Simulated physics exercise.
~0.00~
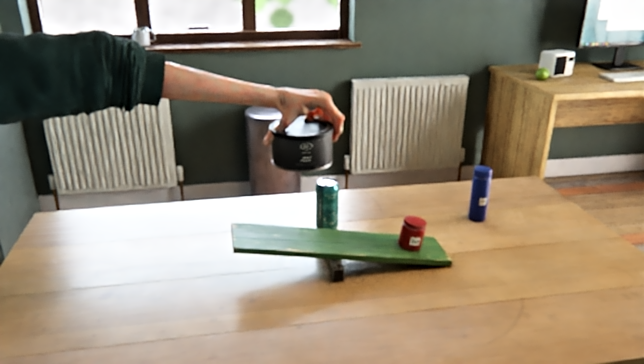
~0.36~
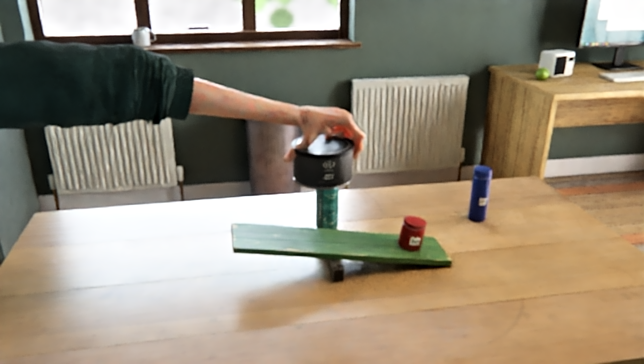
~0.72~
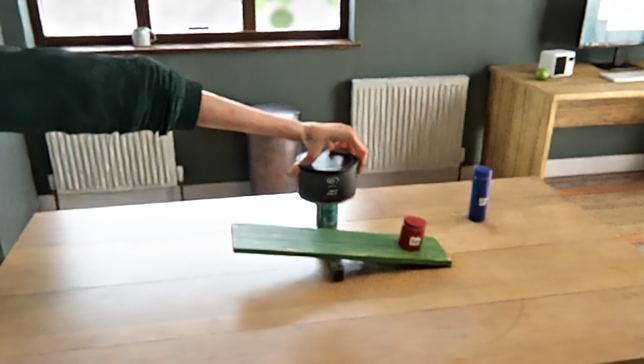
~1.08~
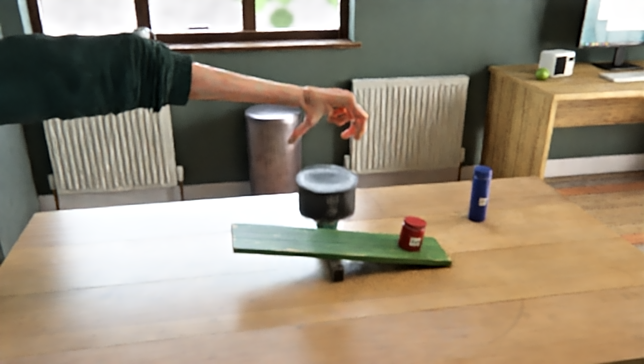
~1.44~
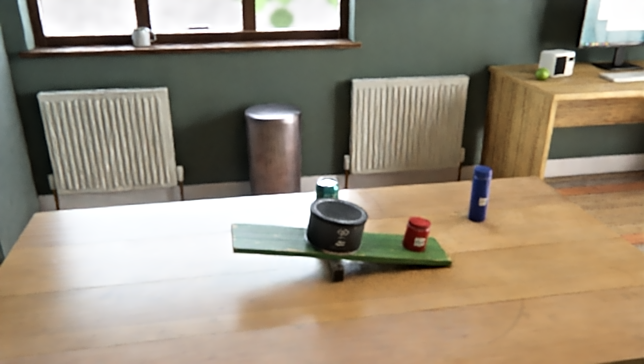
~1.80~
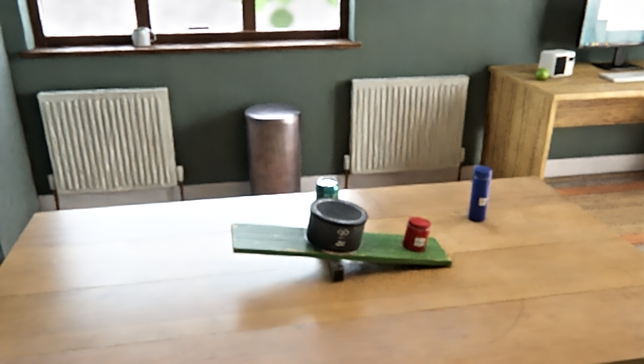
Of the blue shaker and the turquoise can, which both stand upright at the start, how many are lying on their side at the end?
None of them are lying on their side, as the blue shaker and the turquoise can are both still upright at the end.
On a wooden table in a room with dark green walls, a hand lowers a black tub toward a tilted green plank holding a red shaker, lets go and withdraws. The tub drops onto the plank, which ends still leaning down to the right.
